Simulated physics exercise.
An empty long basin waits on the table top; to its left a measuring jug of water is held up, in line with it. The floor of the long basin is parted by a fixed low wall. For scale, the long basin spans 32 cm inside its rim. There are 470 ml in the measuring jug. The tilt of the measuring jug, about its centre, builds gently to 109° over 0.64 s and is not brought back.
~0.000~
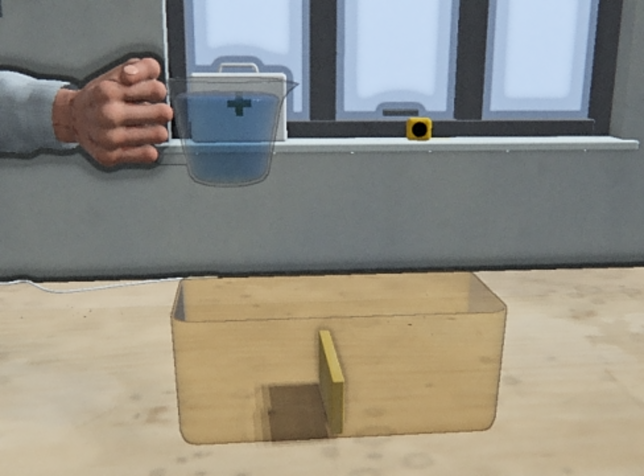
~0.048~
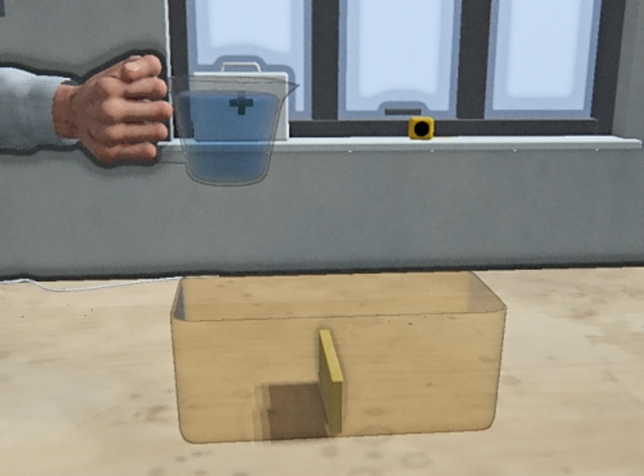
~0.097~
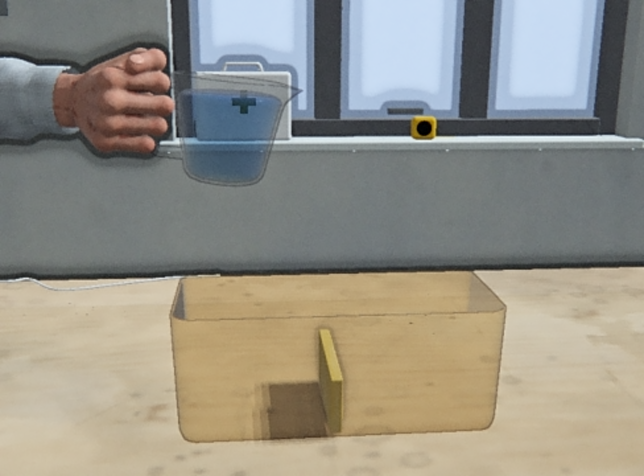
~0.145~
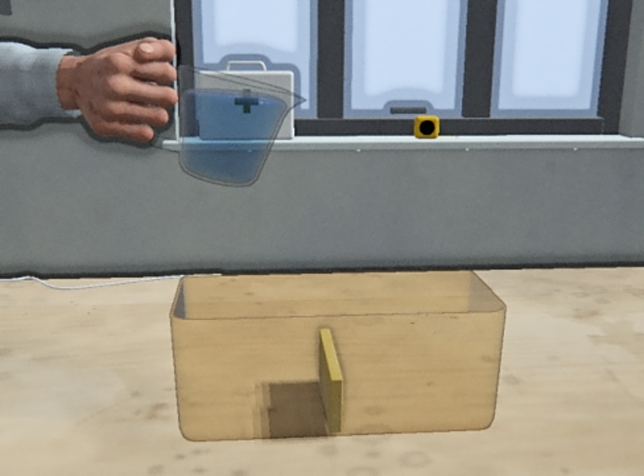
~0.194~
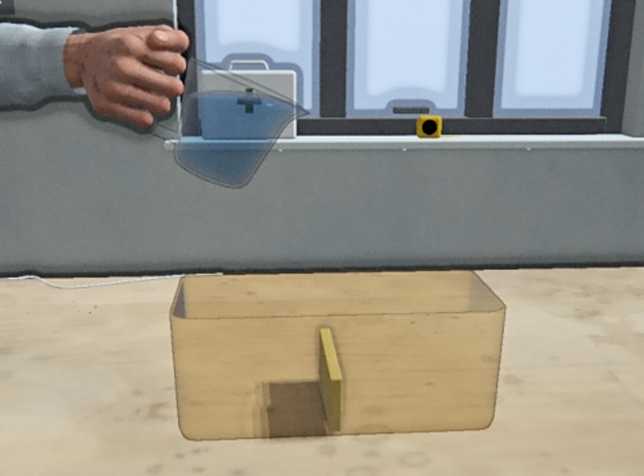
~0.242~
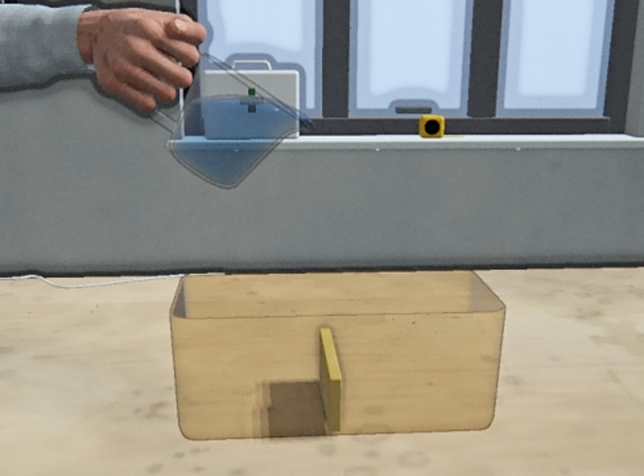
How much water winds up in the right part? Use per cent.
The far part has some 78 per cent.
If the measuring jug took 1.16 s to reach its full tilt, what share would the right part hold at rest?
Then about 85 per cent.
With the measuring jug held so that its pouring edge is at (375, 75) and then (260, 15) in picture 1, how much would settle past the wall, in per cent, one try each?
In turn about 90 and 45 per cent.
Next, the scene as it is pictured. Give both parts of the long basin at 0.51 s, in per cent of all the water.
Some 0 per cent left and 26 right.
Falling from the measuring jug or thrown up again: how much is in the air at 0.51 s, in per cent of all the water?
Some 38 per cent.
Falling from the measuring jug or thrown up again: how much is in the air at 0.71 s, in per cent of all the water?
Near 10 in a hundred.
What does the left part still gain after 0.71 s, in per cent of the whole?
Near 6 in a hundred.
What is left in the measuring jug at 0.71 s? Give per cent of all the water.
About 3 per cent.
Then, 0.51 s in, the tilt is 98° and 35 per cent is still to pour, 0 is left of the wall and 27 right of it.
Then, 0.71 s in, the tilt is 109° and 3 per cent is still to pour, 13 is left of the wall and 74 right of it.
Then, 0.92 s in, the tilt is 109° and 0 per cent is still to pour, 20 is left of the wall and 78 right of it.
Then, 1.14 s in, the tilt is 109° and 0 per cent is still to pour, 20 is left of the wall and 78 right of it.
Finally, 20 per cent lies left of the wall, 78 right of it and 2 outside.
